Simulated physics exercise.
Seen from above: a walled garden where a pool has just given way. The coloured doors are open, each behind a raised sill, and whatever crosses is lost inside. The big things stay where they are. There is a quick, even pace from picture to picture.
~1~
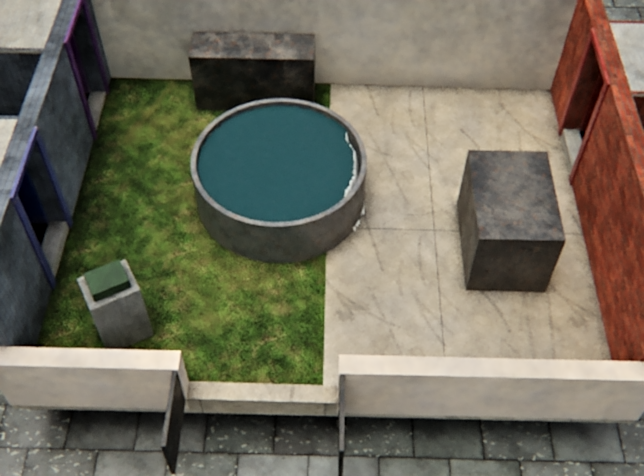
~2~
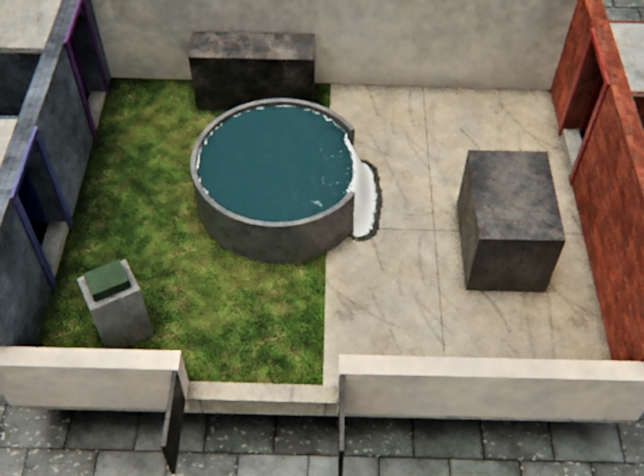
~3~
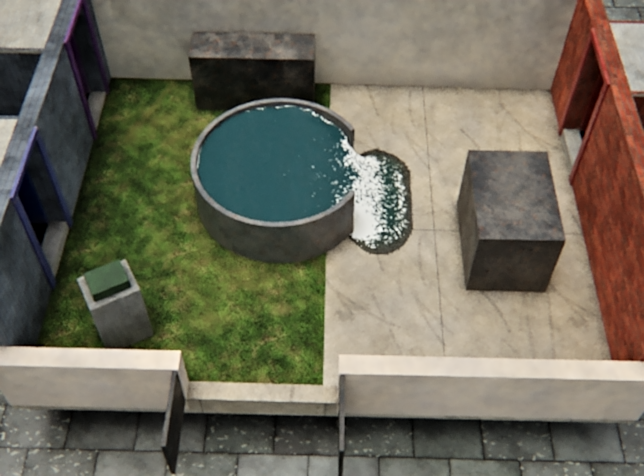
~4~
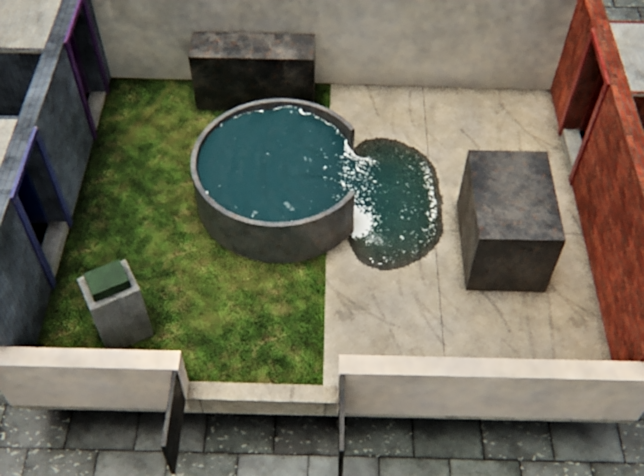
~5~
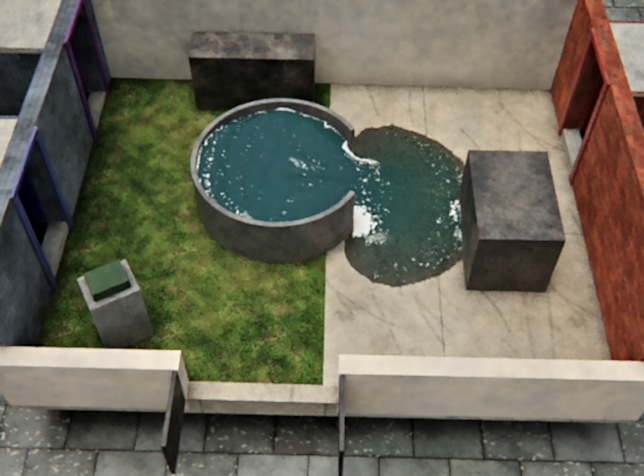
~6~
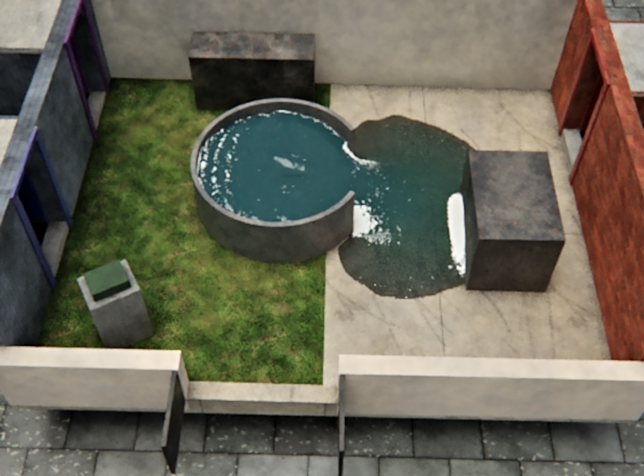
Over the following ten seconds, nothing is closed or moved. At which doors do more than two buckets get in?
Blue door: Two buckets or fewer; purple door: Two buckets or fewer; red door: More than two buckets.
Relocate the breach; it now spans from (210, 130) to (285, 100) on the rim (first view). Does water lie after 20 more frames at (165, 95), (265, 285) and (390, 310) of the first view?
Point one reached; point two not reached; point three not reached.
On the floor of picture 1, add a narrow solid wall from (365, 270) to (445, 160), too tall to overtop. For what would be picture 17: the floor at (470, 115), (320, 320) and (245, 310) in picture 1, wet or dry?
Listed order: Swamped, swamped, swamped.
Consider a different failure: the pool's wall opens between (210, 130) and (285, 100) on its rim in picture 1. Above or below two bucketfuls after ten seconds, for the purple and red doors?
Result - purple: Crosses the threshold; red: Fails to reach it.
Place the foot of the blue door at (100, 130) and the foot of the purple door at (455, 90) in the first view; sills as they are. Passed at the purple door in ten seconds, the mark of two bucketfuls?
Purple door tops the limit.
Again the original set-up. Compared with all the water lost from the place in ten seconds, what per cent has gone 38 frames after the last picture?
I get 65 percent.
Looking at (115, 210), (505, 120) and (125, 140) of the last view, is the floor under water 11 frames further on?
Result, in order: Unflooded / waterlogged / unflooded.
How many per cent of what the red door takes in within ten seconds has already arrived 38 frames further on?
Roughly 100 %.
A moment on, water covers 30 % of the floor; the blue door not reached, the purple door not reached, the red door under two buckets in.
Next, water covers 40 % of the floor; the blue door not reached, the purple door not reached, the red door over two buckets in.
Then, water covers 55 % of the floor; the blue door not reached, the purple door not reached, the red door far over two buckets in.
Later, water covers 75 % of the floor; the blue door not reached, the purple door not reached, the red door far over two buckets in.
In the end, water covers 95 % of the floor; the blue door not reached, the purple door wet at the sill, nothing in, the red door far over two buckets in.
